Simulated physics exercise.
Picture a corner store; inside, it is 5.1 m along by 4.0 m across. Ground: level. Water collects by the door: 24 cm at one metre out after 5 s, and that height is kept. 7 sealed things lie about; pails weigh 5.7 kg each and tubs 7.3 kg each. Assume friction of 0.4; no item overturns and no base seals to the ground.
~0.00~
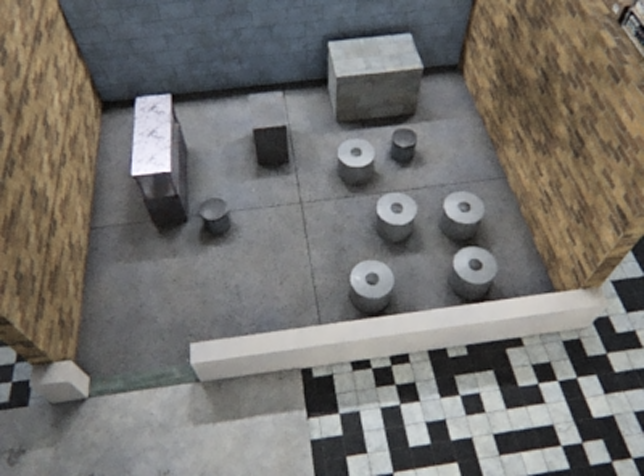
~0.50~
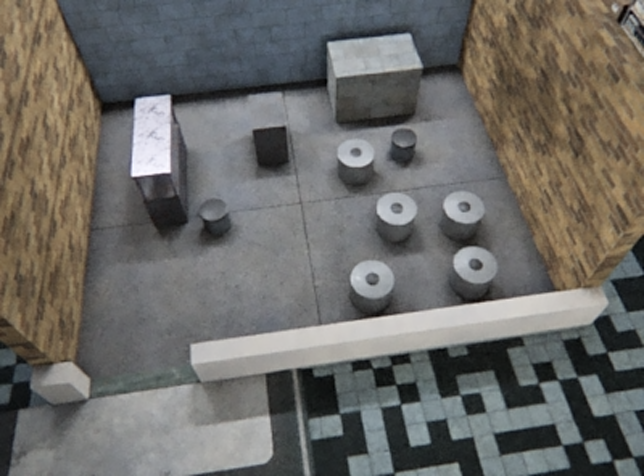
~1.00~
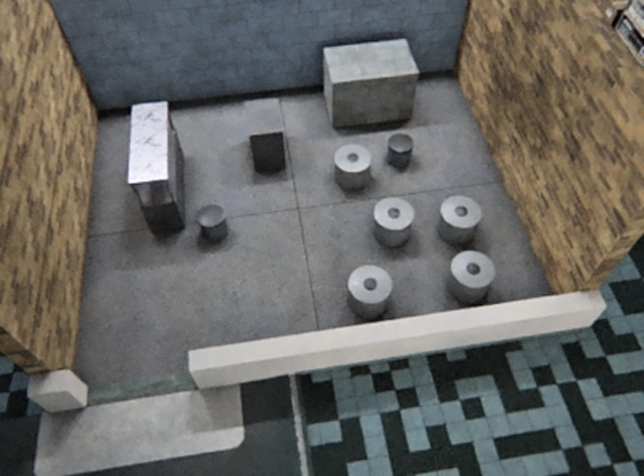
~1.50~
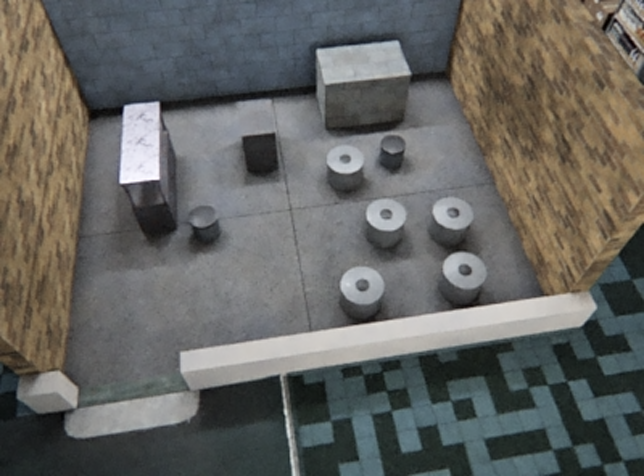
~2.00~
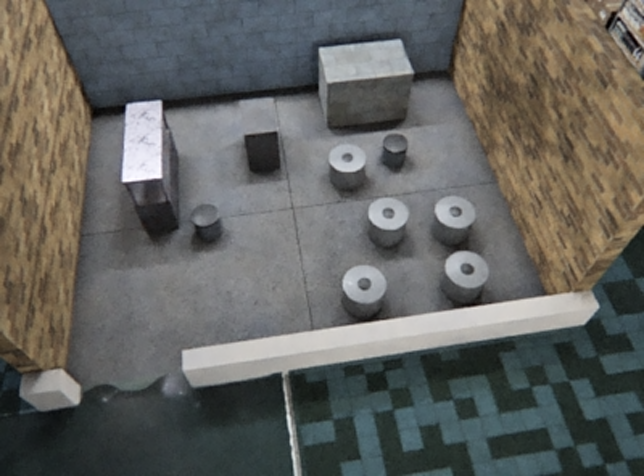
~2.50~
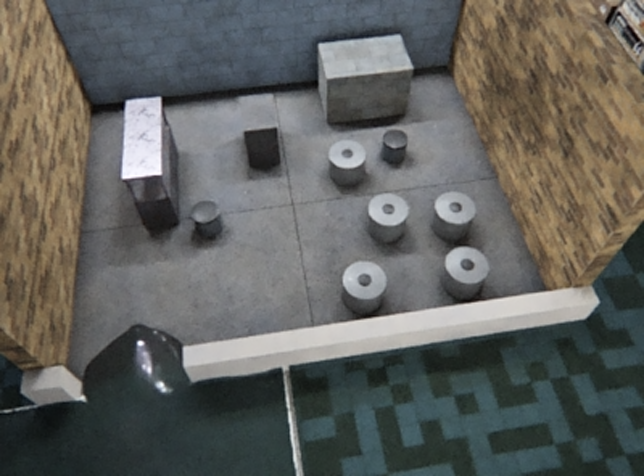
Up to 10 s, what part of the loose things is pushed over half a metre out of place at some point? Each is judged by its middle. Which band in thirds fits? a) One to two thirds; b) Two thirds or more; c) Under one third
Under one third.
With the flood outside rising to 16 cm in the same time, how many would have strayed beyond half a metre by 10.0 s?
Then it comes to 1.
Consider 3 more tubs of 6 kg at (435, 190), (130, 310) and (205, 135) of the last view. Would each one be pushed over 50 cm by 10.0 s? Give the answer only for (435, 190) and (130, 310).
Note: Item 1 below threshold; item 2 above threshold.
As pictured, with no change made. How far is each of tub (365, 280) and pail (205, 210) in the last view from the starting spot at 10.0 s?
0 cm, 300 cm.
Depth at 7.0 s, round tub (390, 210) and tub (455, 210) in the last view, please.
About 1 and 0 cm.
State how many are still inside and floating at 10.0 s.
0.
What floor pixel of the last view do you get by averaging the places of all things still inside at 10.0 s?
I'd say about (409, 209) in the last view.
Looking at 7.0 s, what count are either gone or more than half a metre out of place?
The number comes to 1.
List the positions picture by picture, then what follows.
The first picture shows a pail at (214, 209), on the bottom; a tub at (475, 265), on the bottom; 0.0 m2 under water; 0 of 7 have shifted.
The second picture shows a pail at (213, 210), on the bottom; a tub at (475, 265) rests on the ground; water covers 0.0 m2; 0 of 7 have shifted.
The third picture shows a pail at (211, 216) rests on the ground; a tub at (473, 269), on the bottom; water covers 0.0 m2; 0 of 7 have shifted.
The fourth picture shows a pail at (203, 216), on the bottom; a tub at (465, 270), on the bottom; 0.0 m2 under water; 0 of 7 have shifted.
The fifth picture shows a pail at (205, 215), on the bottom; a tub at (467, 269), on the bottom; 0.0 m2 under water; 0 of 7 have shifted.
The sixth picture shows a pail at (205, 212), on the bottom; a tub at (467, 265) rests on the ground; 0.4 m2 under water; 0 of 7 have shifted.
After 3.5 s 0 of 7 are over 50 cm from their spots; 0 afloat.
After 4.5 s 0 of 7 are over 50 cm from their spots; 0 afloat.
After 7.0 s 1 of 7 are over 50 cm from their spots; 0 afloat.
After 10.0 s 2 of 7 are over 50 cm from their spots, and 2 have been at some point; 0 afloat.
